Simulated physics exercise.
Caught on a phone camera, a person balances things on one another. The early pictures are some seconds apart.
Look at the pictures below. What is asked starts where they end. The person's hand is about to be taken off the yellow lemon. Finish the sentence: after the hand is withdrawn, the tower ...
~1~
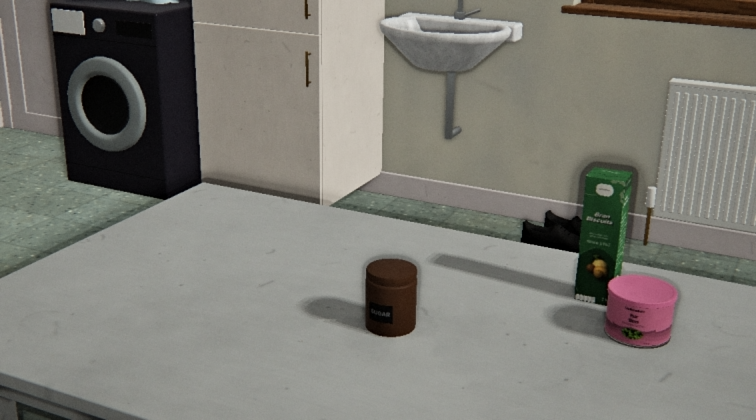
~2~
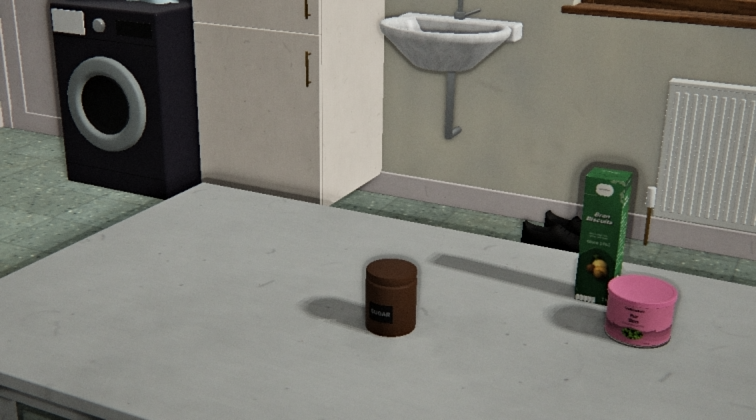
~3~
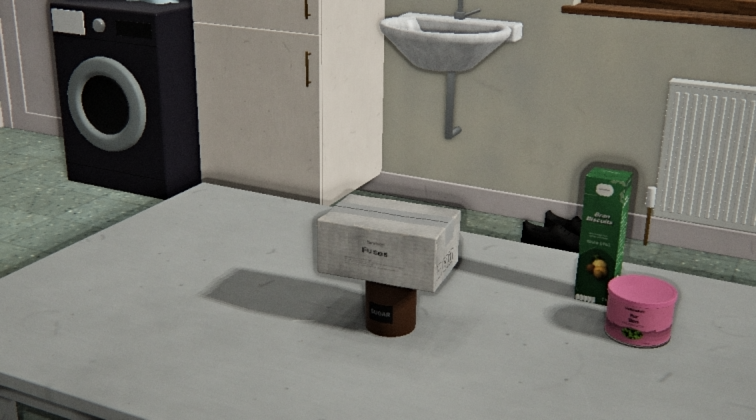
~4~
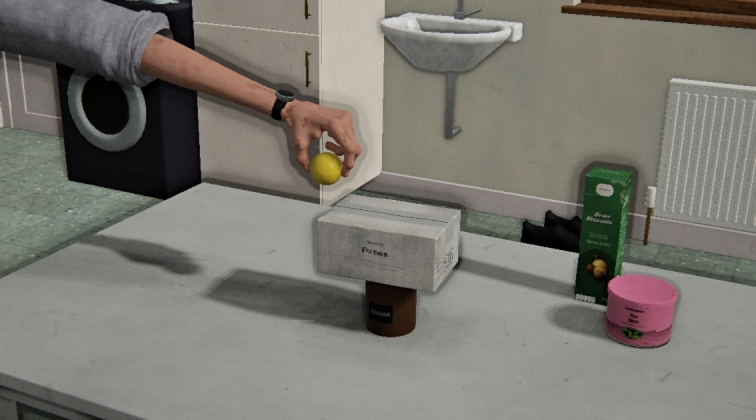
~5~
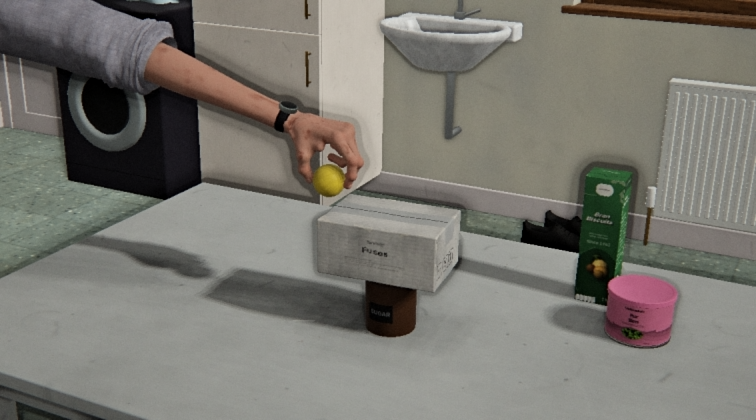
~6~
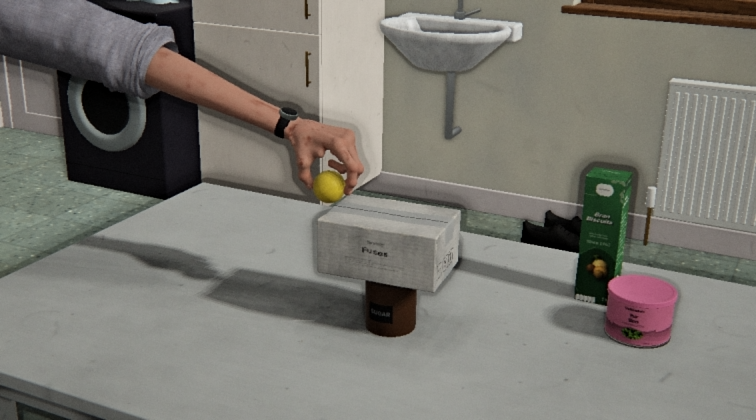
The tower topples over.
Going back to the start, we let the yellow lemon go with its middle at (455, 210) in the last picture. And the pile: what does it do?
Well, it topples after that.
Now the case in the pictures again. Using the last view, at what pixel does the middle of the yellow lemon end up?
At about (295, 290).
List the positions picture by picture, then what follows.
In the first picture, the last thing is not in view yet.
In the second picture, the last thing is not in view yet; brown jar (391, 297).
In the third picture, the last thing is not in view yet; white box (390, 241).
The fourth picture shows still above its spot; yellow lemon (327, 168); brown jar (391, 297).
The fifth picture shows still above its spot; yellow lemon (329, 181); white box (390, 241).
The sixth picture shows set down, still held; yellow lemon (329, 187); brown jar (391, 297).
Then, 0.30 s past the last view, yellow lemon now fallen.
Then, 0.40 s past the last view, things are still on the move.
Then, 1.60 s past the last view, nothing new.
Finally, fallen, yellow lemon; the other 4 still in place. Final places as the last picture's camera would see them, yellow lemon near (294, 290). The pile comes apart.
